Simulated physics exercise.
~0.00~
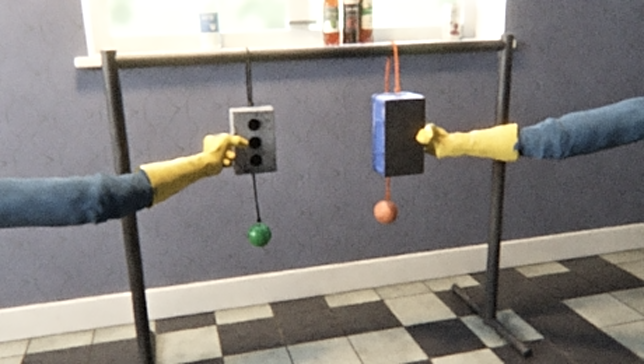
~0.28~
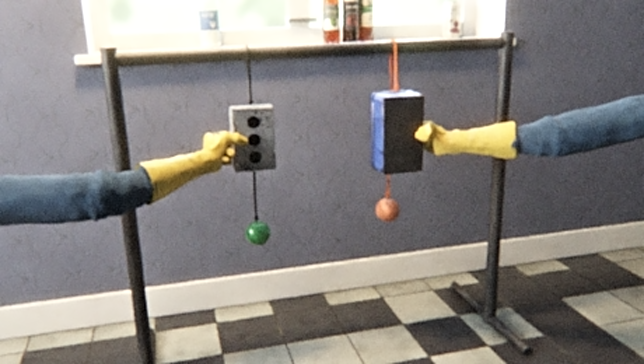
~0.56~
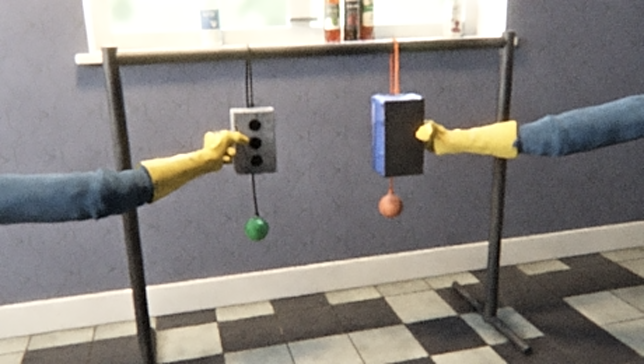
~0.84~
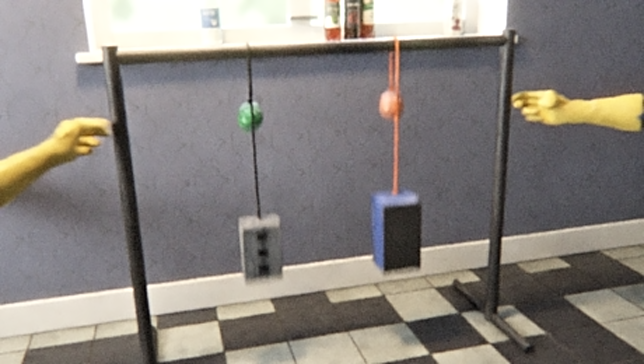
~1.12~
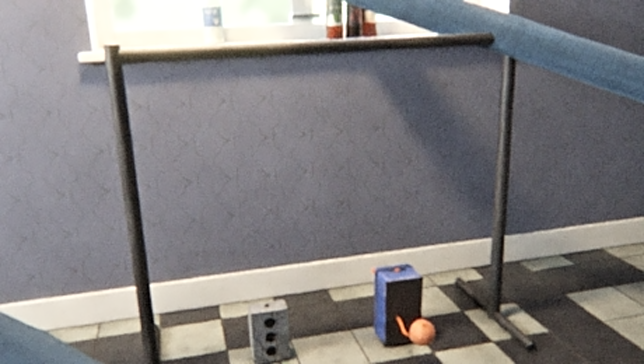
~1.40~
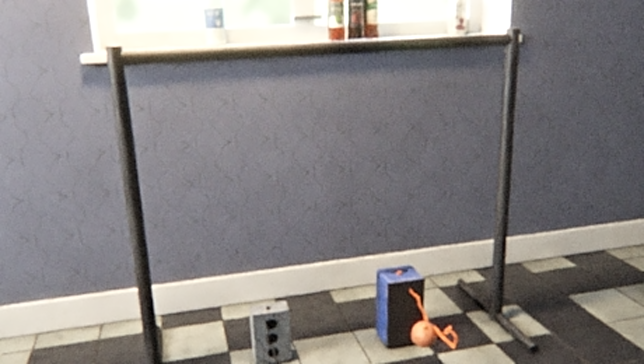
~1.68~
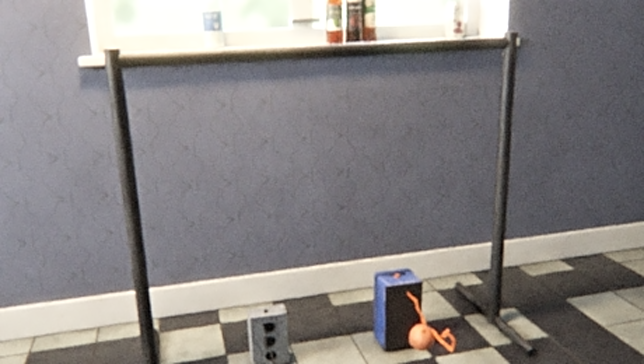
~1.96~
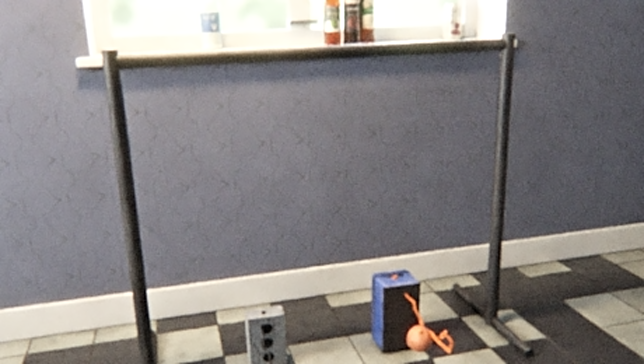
By a window, gloved hands release a hanging block and blue case, which drop to the floor.
